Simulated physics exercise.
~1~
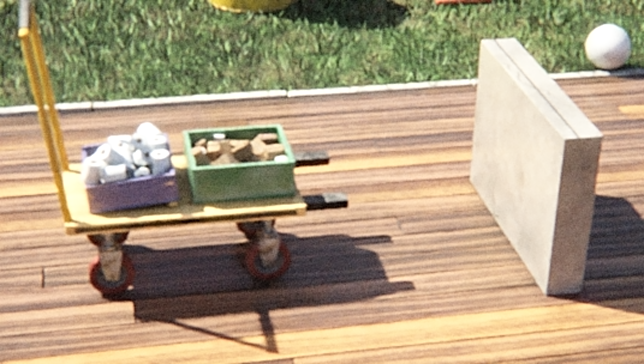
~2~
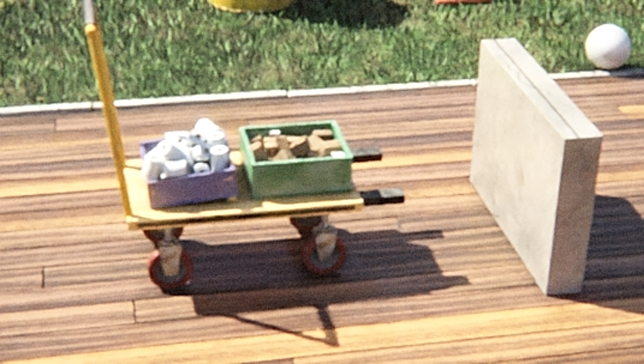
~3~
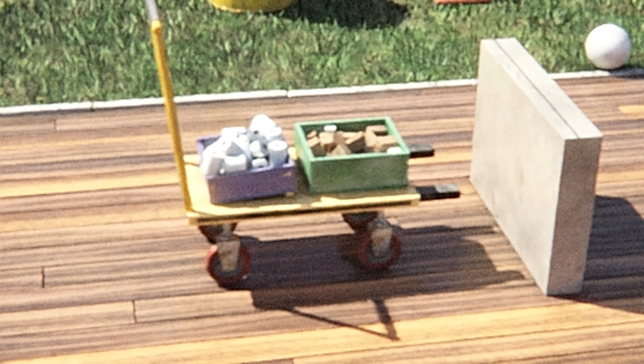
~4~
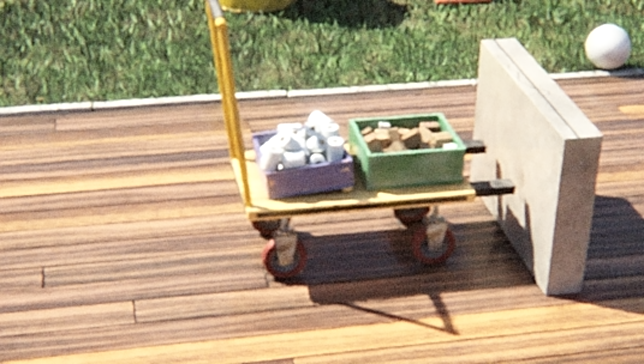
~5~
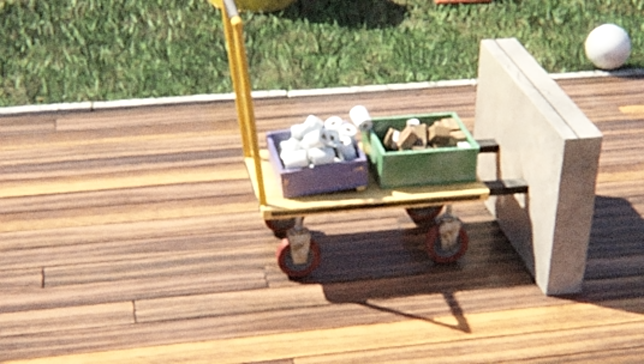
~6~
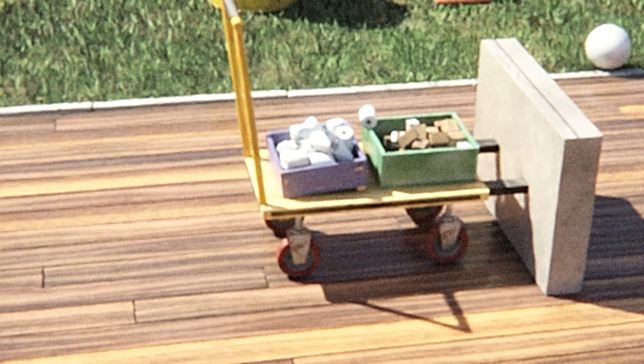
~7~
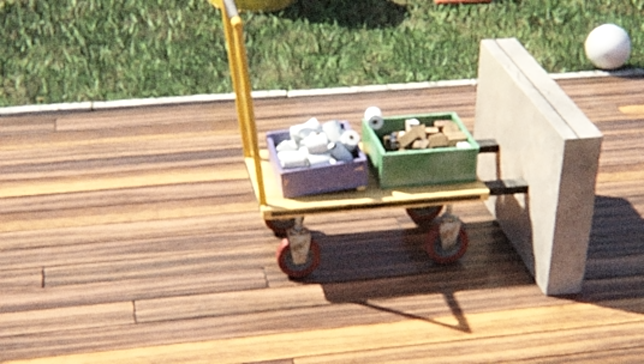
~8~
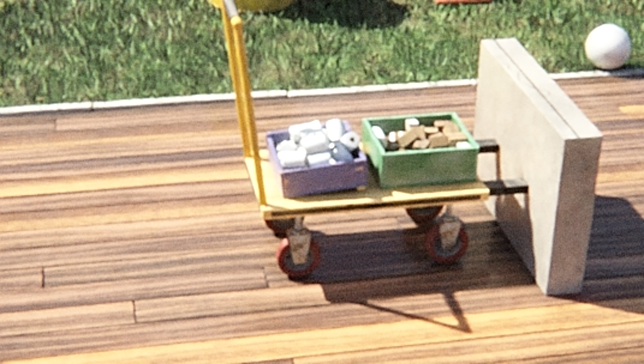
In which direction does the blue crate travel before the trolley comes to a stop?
The blue crate travels to the right, riding on the trolley toward the low wall.
The footage shows a yellow platform trolley carrying a blue crate of white rolls and a green crate of brown parcels rightward across a wooden deck until its buffers meet a low wall and it stops. One white roll leaves the blue crate and drops between the crates.
